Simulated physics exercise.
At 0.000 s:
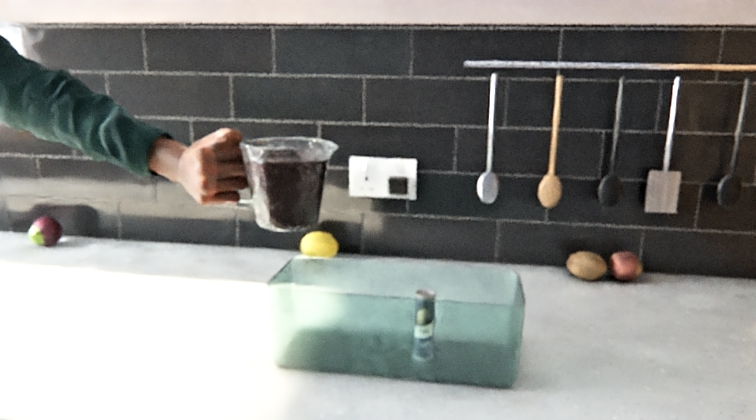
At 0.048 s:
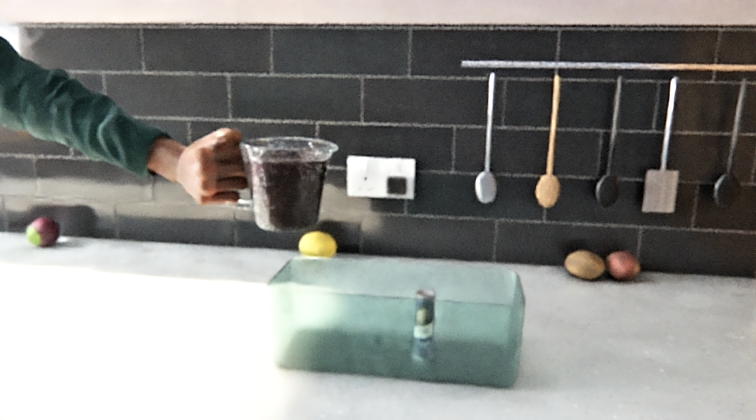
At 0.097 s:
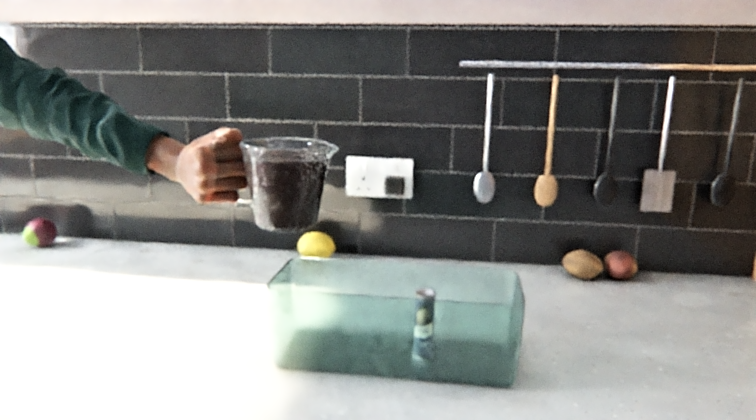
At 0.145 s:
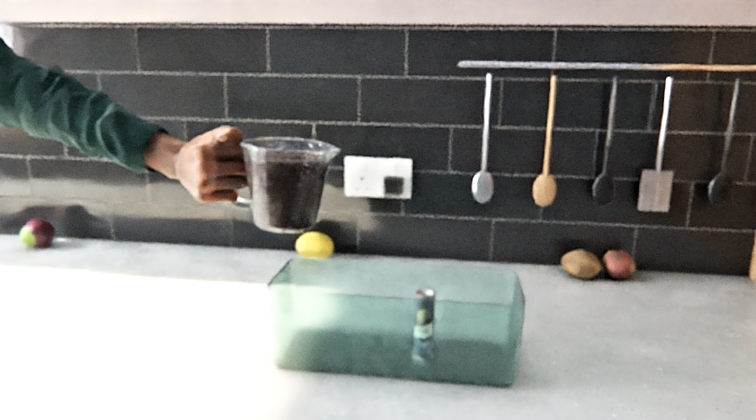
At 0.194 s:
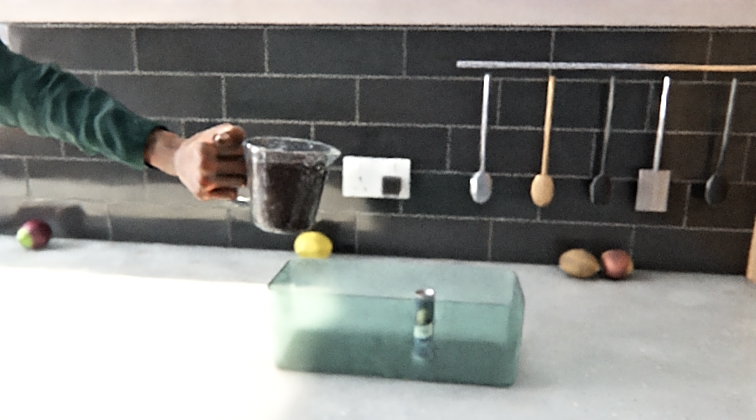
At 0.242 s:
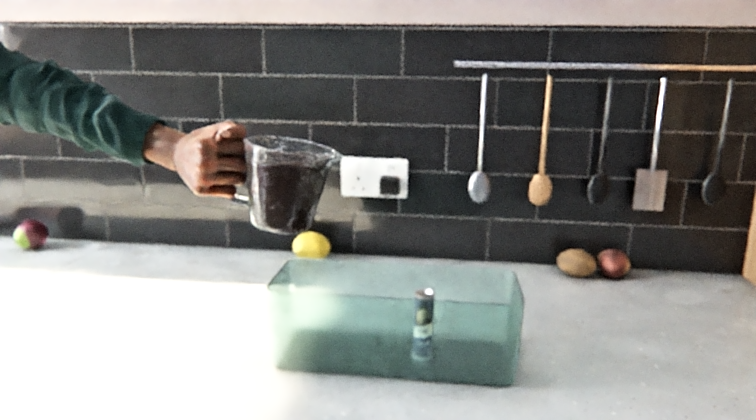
To begin with, a hand in a green sleeve holds a clear measuring jug of dark coffee upright above a greenish see-through oblong basin with a small tin inside. Then the hand slowly rolls the jug slightly rightwards, and its rim dips a little on the right while the coffee stays inside.
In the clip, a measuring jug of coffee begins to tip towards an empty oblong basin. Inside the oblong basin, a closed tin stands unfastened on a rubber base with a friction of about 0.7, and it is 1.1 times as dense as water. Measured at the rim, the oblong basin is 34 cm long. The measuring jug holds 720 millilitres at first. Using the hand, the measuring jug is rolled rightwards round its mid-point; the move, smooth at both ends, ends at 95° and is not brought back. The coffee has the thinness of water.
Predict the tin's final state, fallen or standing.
I predict it is standing.
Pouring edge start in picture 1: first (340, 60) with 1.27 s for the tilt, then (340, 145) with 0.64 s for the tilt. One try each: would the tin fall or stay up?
Try 1: Tipped over; try 2: Still standing.
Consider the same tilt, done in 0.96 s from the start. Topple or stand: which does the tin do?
It stays steady, then.
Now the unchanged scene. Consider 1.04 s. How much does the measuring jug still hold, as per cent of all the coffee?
Around 28 in a hundred is still there.
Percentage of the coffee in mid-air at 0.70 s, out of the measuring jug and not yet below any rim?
Roughly 16 %.
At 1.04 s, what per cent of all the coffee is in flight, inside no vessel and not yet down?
I'd put it at about 16 per cent of the liquid.
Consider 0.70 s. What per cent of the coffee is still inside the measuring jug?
80 %.
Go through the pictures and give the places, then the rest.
It leans 0°; its right rim is at (338, 146); the coffee meets the walls at (250, 155) and (328, 157); the oblong basin's rim runs from (280, 272) to (521, 289); the tin's top is at (426, 296), in the first picture.
It leans 0°; its right rim is at (338, 147); the coffee meets the walls at (249, 154) and (328, 157), in the second picture.
It leans 1°; its right rim is at (338, 148); the coffee meets the walls at (250, 154) and (328, 158), in the third picture.
It leans 3°; its right rim is at (339, 150); the coffee meets the walls at (250, 155) and (328, 159), in the fourth picture.
It leans 5°; its right rim is at (341, 153); the coffee meets the walls at (252, 155) and (330, 160), in the fifth picture.
It leans 8°; its right rim is at (342, 156); the coffee meets the walls at (252, 156) and (332, 160), in the sixth picture.
By 0.70 s the tilt is 55° and 80 per cent is still to pour; the tin stands where it began.
By 1.04 s the tilt is 87° and 28 per cent is still to pour; the tin stands where it began.
By 1.39 s the tilt is 95° and 2 per cent is still to pour; the tin stands where it began.
By 1.77 s the tilt is 95° and 0 per cent is still to pour; the tin stands where it began.
At rest the tin stands where it began.
